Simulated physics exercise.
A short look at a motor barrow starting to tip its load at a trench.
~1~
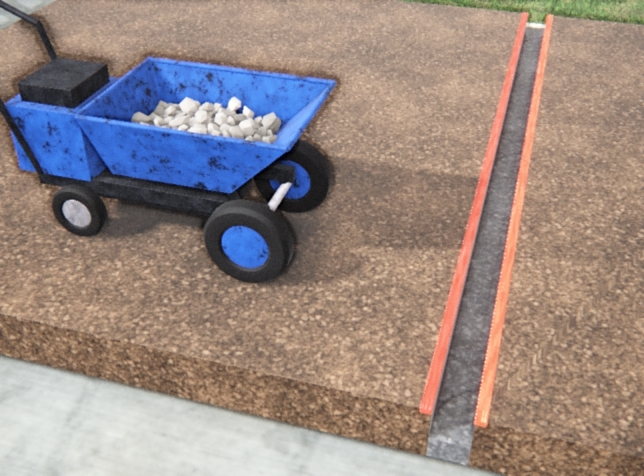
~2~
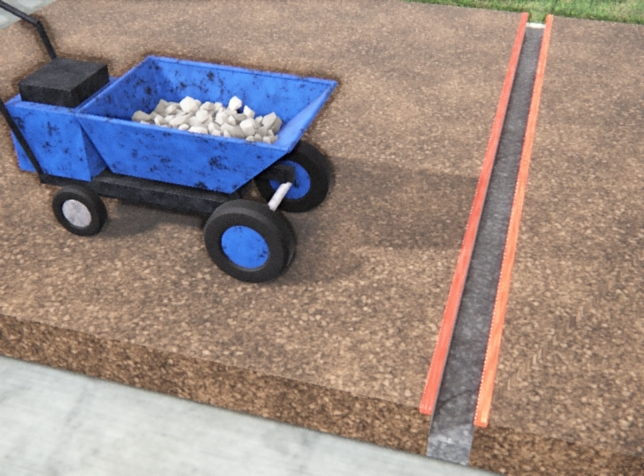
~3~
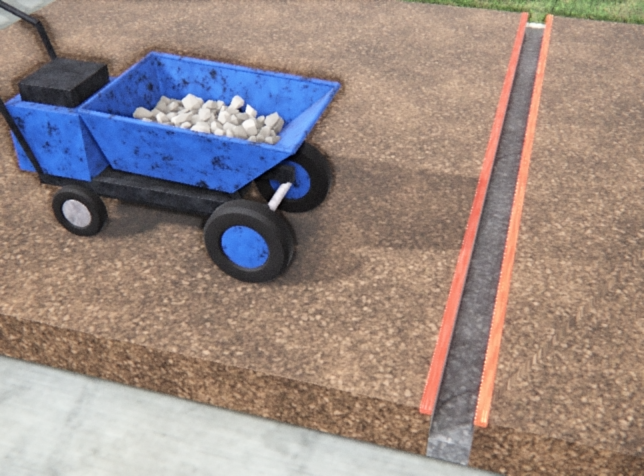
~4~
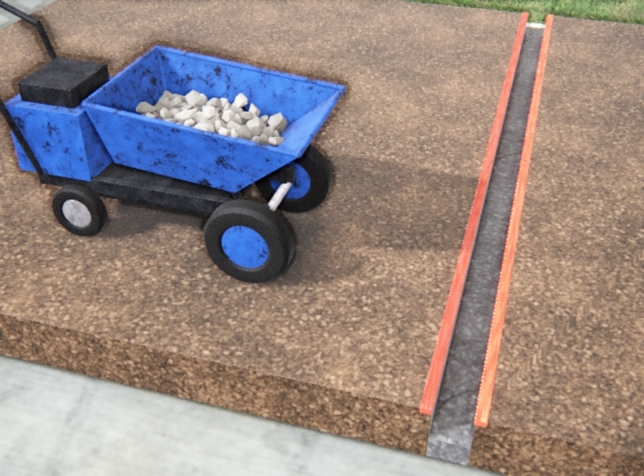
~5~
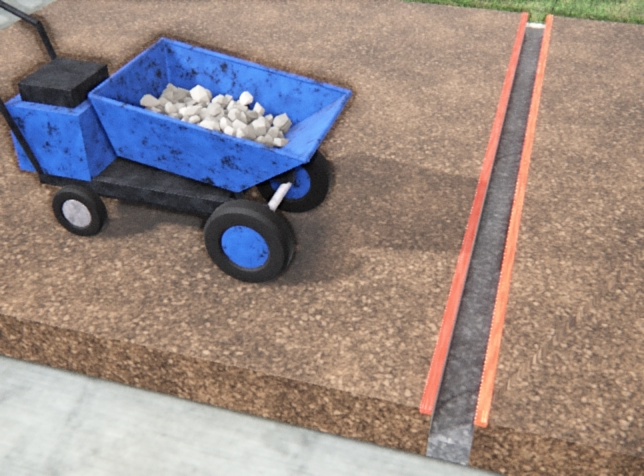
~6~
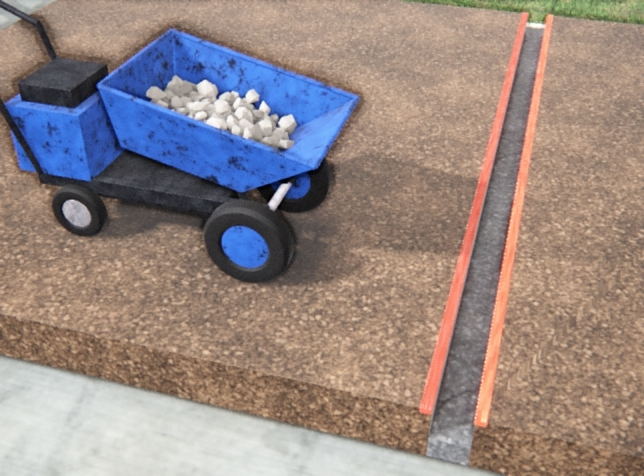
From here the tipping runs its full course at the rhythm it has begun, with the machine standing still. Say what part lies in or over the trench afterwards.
The trench takes less than half.
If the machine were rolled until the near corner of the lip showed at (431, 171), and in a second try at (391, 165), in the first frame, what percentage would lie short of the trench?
The first gives 0 %, the second 0 %.
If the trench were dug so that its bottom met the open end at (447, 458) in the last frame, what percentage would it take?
Close to 40 per cent.
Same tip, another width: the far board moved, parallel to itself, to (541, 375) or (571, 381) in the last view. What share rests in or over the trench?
The first gives 40 %, the second 40 %.
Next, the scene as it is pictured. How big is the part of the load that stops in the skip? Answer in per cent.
Near 0 %.
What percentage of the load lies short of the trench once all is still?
Close to 65 per cent.
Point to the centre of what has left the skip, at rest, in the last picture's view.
At about (439, 266).
Soon, skip tipped well over; all in the skip.
A while on, skip tipped steeply; most in the skip; about a quarter short of the trench; a stray few in or heaped over the trench.
Towards the end, skip tipped right over; a stray few in the skip; about two thirds short of the trench; about a third in or heaped over the trench; a stray few beyond it.
Finally, skip tipped right over; a stray few in the skip; about two thirds short of the trench; about a third in or heaped over the trench; a stray few beyond it.
